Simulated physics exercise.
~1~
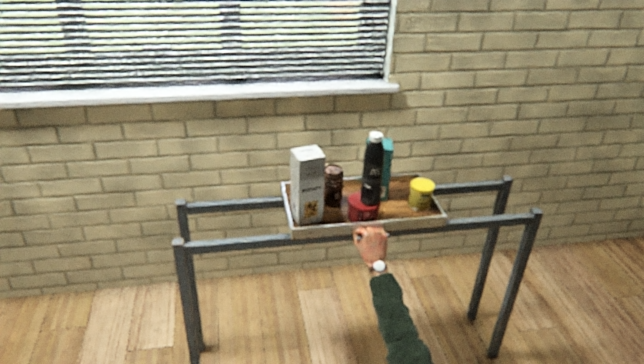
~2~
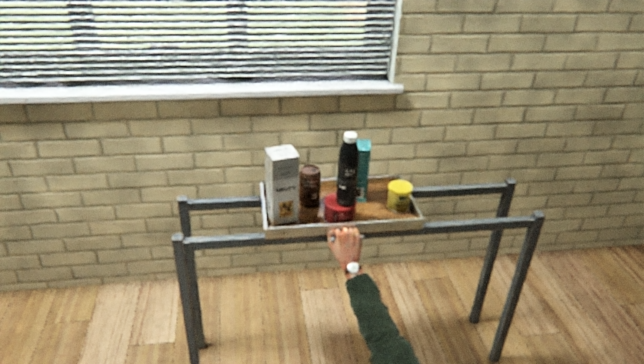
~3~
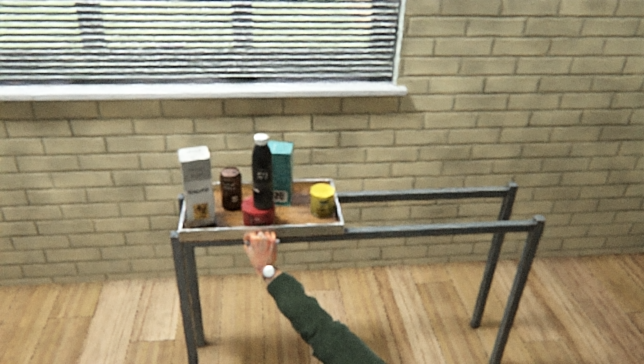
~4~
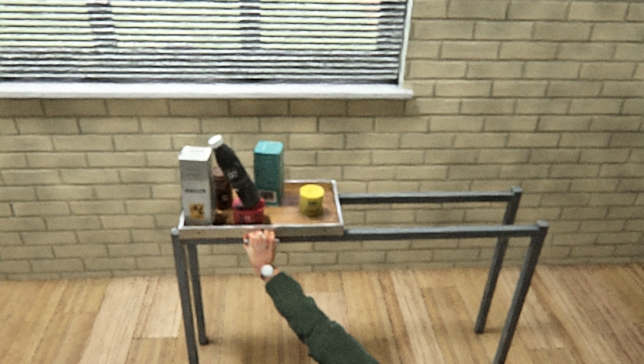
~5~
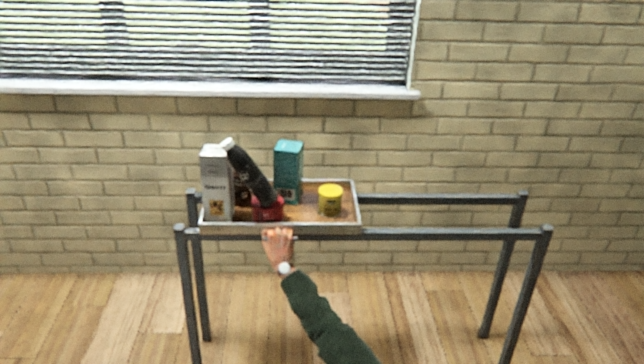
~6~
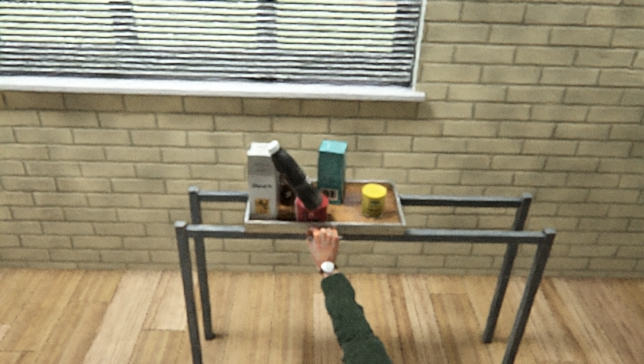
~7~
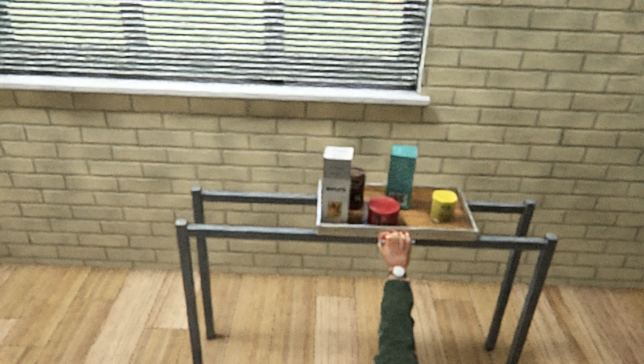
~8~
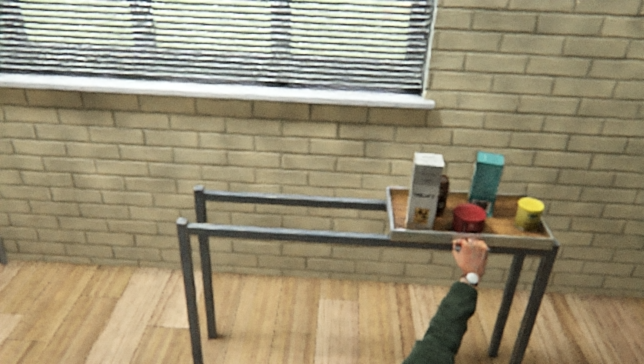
The clip shows a hand sliding a tray of containers left along a metal frame until the black bottle tips over, leaning left, then pushing the tray right, where the bottle is no longer seen and the white carton, turquoise carton, red tub and yellow tin remain aboard.
